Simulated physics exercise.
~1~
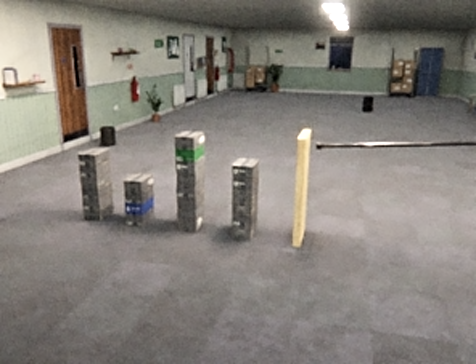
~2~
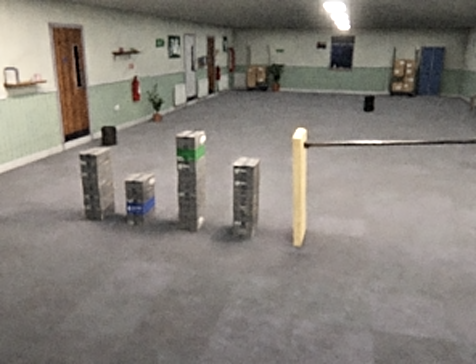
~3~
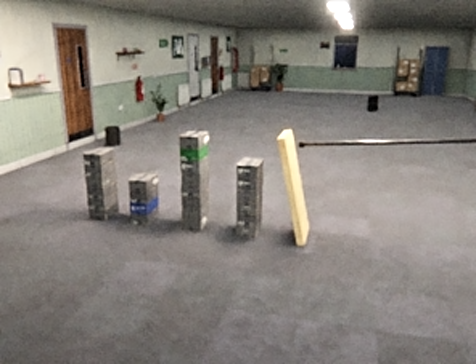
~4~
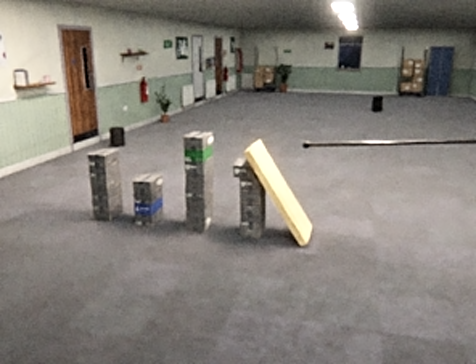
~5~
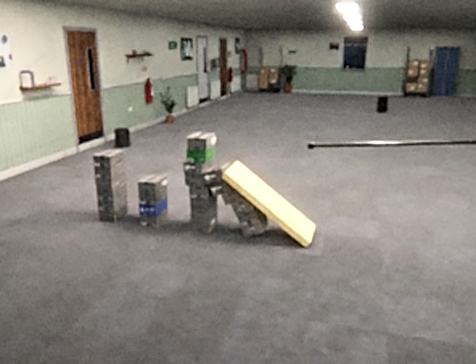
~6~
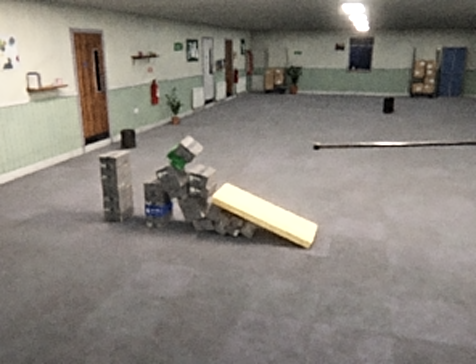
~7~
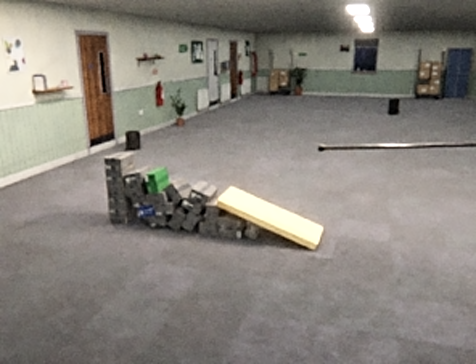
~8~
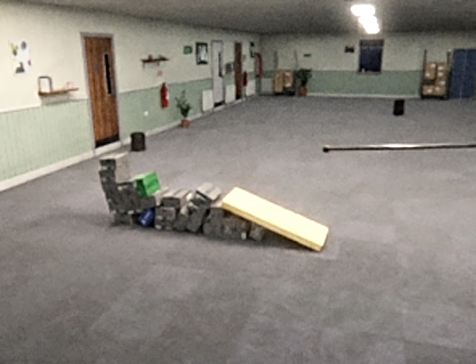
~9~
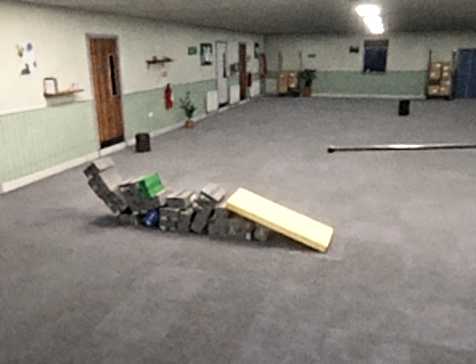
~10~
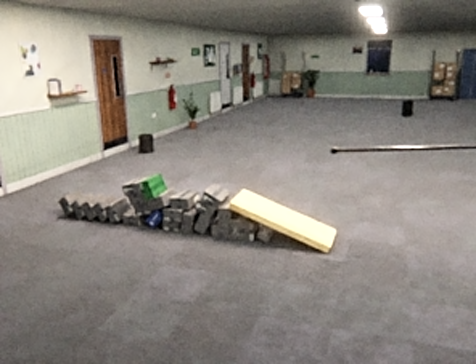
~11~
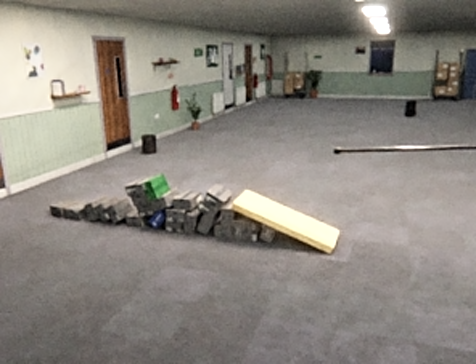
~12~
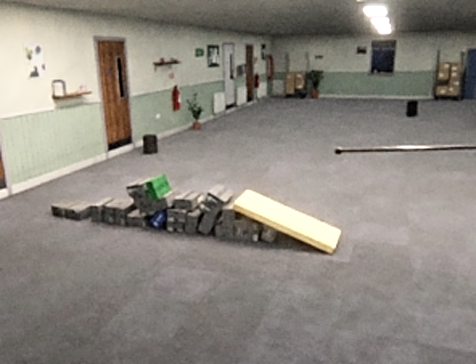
A yellow board tips left into four stacks of gray boxes, toppling them into a low heap.
